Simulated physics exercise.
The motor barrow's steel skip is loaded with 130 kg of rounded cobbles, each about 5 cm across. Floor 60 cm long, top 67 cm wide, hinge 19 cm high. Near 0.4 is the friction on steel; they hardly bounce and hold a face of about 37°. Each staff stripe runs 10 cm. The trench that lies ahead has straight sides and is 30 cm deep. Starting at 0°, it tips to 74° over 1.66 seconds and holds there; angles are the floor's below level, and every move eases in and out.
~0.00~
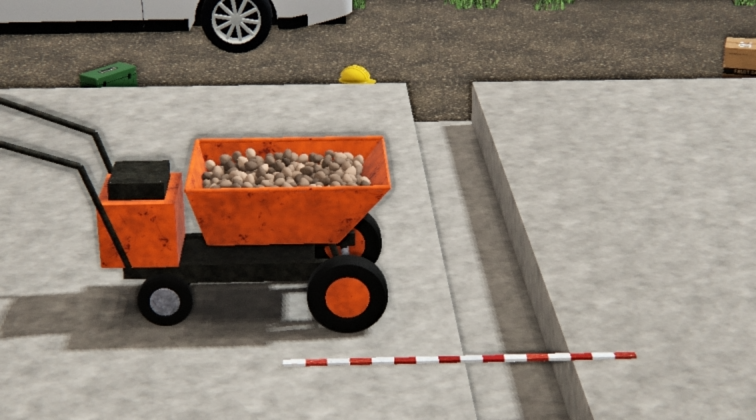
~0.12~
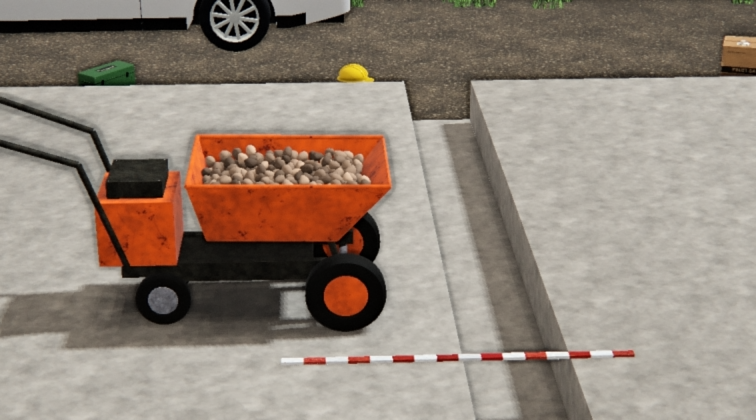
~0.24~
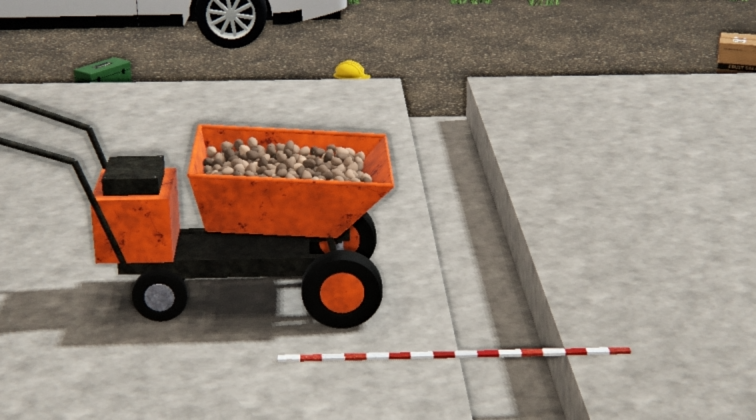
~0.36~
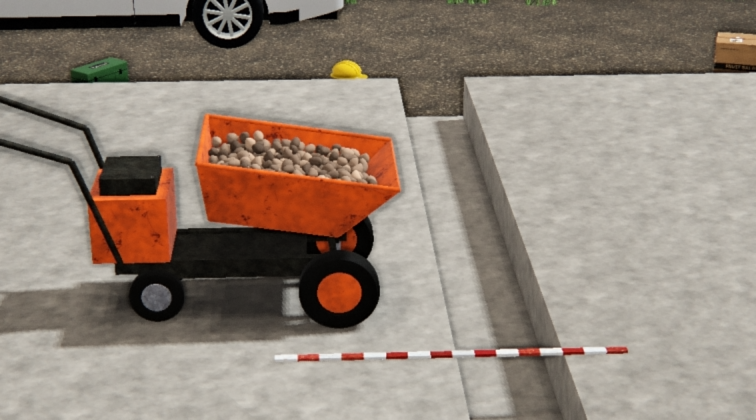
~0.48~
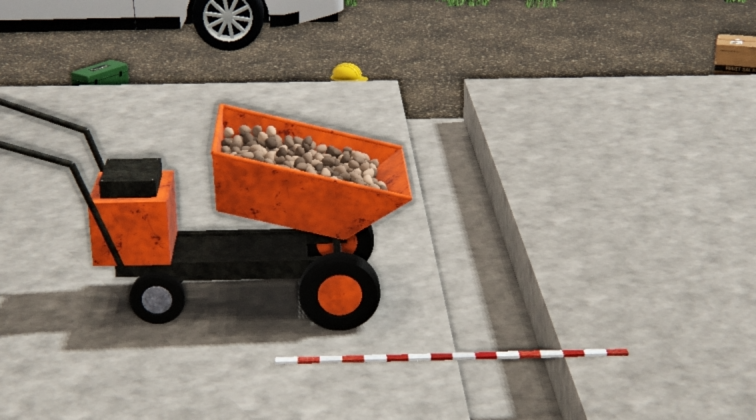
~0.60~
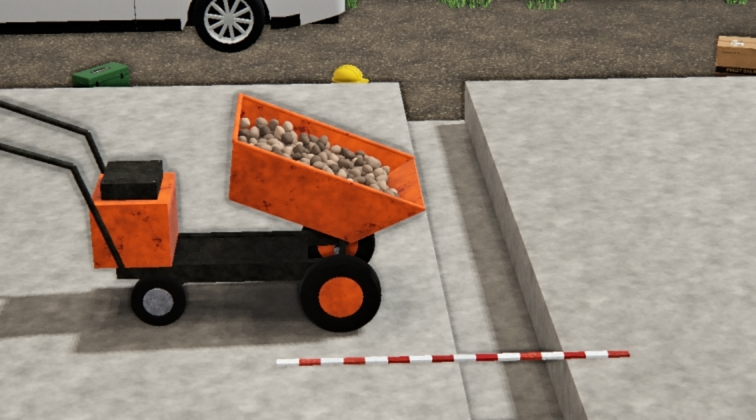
Orange motor barrow standing beside a trench, its cobble-filled skip tilting steadily forward to the right, rear edge rising.
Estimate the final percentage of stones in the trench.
I would say 100 percent.
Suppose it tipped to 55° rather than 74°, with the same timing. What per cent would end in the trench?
It would be close to 55 percent.
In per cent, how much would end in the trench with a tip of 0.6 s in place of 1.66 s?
Estimate: About 90 %.
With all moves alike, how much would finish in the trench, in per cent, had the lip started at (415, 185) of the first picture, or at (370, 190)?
95 %, then 100 %.
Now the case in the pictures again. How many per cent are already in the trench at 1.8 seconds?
At that moment: Approx. 65 %.
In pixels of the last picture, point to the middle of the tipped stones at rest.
I'd put it close to (504, 339).
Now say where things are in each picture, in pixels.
Lip at (390, 188), floor tilted 0°, highest stones at (313, 162), in the first frame.
The skip is at 1°, its lip at (391, 187); the top of the load is at (306, 159); the stones move at 0.2 m/s on average, in the second frame.
The skip is at 4°, its lip at (393, 186); the top of the load is at (248, 151); the stones move at 0.3 m/s on average, in the third frame.
The skip is at 9°, its lip at (400, 190); the top of the load is at (240, 145); the stones move at 0.4 m/s on average, in the fourth frame.
The skip is at 15°, its lip at (412, 199); the top of the load is at (246, 138); the stones move at 0.5 m/s on average, in the fifth frame.
The skip is at 22°, its lip at (425, 209); the top of the load is at (254, 131); the stones move at 0.6 m/s on average, in the sixth frame.
After 1.2 s the floor is at 62°; 99 % in the skip, 1 % in the trench; the foremost stones are at (469, 253).
After 1.8 s the floor is at 74°; 37 % in the skip, 63 % in the trench; the foremost stones are at (541, 336).
After 2.1 s the floor is at 74°; 11 % in the skip, 88 % in the trench; the foremost stones are at (540, 328).
After 4.1 s the floor is at 74°; 0 % in the skip, 100 % in the trench; the foremost stones are at (543, 337).
